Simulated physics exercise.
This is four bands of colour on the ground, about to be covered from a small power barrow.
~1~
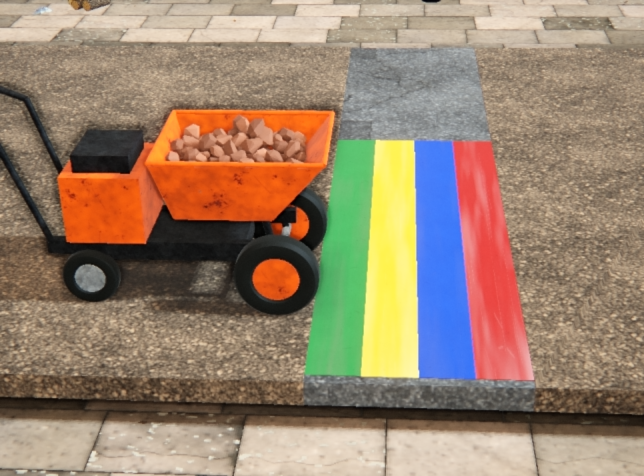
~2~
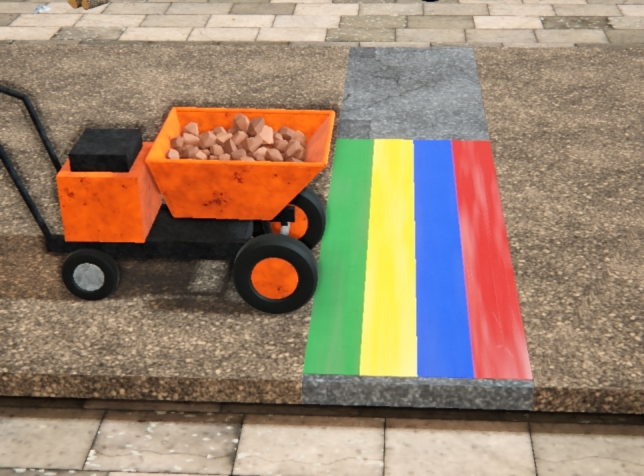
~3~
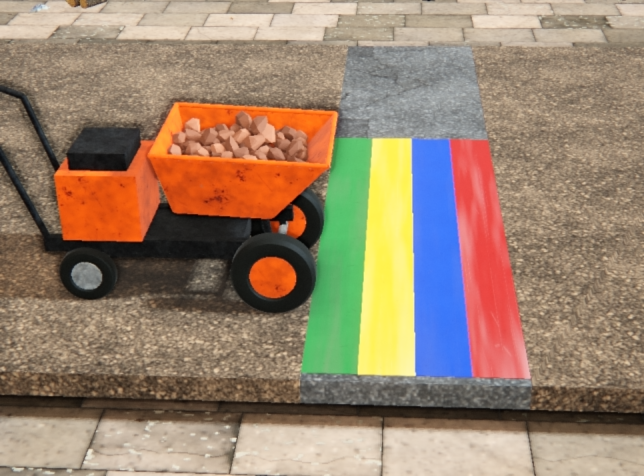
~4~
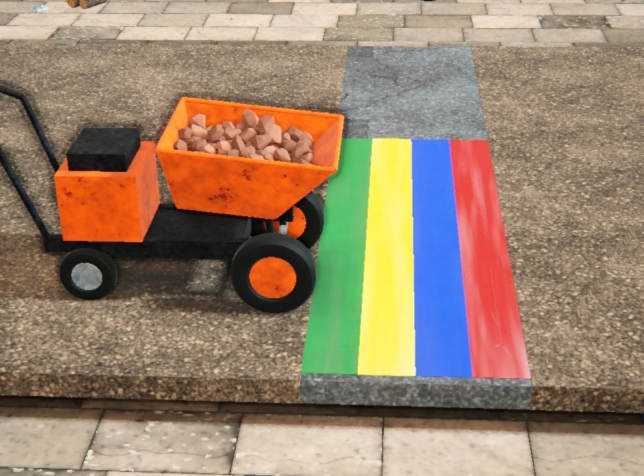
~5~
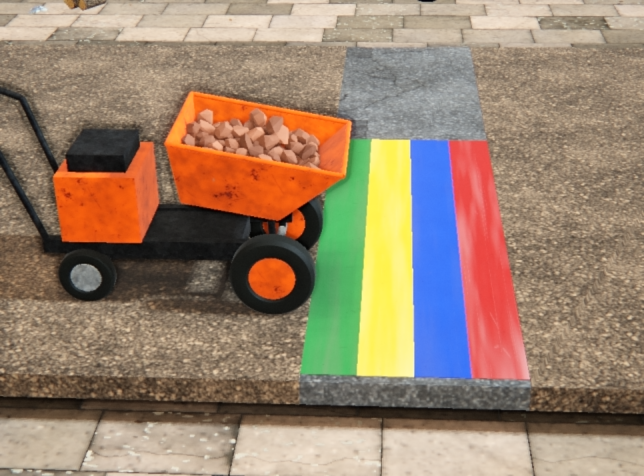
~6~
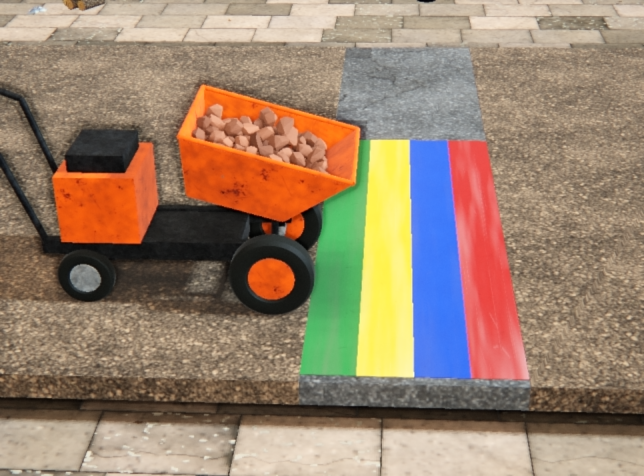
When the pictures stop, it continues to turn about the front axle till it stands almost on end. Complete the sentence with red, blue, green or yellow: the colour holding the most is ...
The colour holding the most is blue.
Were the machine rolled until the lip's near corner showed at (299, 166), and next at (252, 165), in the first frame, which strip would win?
Place one - blue; place two - the yellow strip.
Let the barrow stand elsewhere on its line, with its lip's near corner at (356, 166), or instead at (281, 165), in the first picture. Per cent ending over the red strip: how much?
About 30 percent the first time, about 10 percent the second.
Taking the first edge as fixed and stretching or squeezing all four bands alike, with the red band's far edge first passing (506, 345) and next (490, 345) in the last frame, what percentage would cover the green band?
Shares in order: Close to 0 %; close to 0 %.
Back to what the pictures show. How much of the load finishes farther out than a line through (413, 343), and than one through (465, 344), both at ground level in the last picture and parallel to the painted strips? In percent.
Estimate: 70 %, then 30 %.
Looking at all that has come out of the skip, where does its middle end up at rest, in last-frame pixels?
The centre settles at about (454, 277).
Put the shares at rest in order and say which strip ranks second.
Red.
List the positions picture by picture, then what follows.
The first frame shows lip of the skip at (323, 166), level; top of the load at (240, 155), lumps of rubble; green strip at (336, 338); yellow strip at (391, 339); blue strip at (445, 340); red strip at (500, 342).
The second frame shows lip of the skip at (324, 166), level; top of the load at (240, 153).
The third frame shows lip of the skip at (327, 167), tipped barely; top of the load at (223, 148).
The fourth frame shows lip of the skip at (334, 170), tipped a little; top of the load at (229, 146).
The fifth frame shows lip of the skip at (343, 176), tipped a little; top of the load at (236, 144).
The sixth frame shows lip of the skip at (352, 184), tipped clearly; top of the load at (225, 142); green strip at (332, 337); yellow strip at (386, 338); blue strip at (440, 340); red strip at (495, 341).
Soon after the last picture, skip tipped steeply; all in the skip.
A little later, skip tipped right over; most in the skip; a stray few over the yellow strip; a small part over the blue strip; a stray few over the red strip.
Later still, skip tipped right over; about a quarter in the skip; a stray few over the yellow strip; about a third over the blue strip; about a quarter over the red strip; a small part off the paint.
At rest, skip tipped right over; about a quarter in the skip; none over the green strip; a small part over the yellow strip; about a third over the blue strip; about a quarter over the red strip; a small part off the paint.
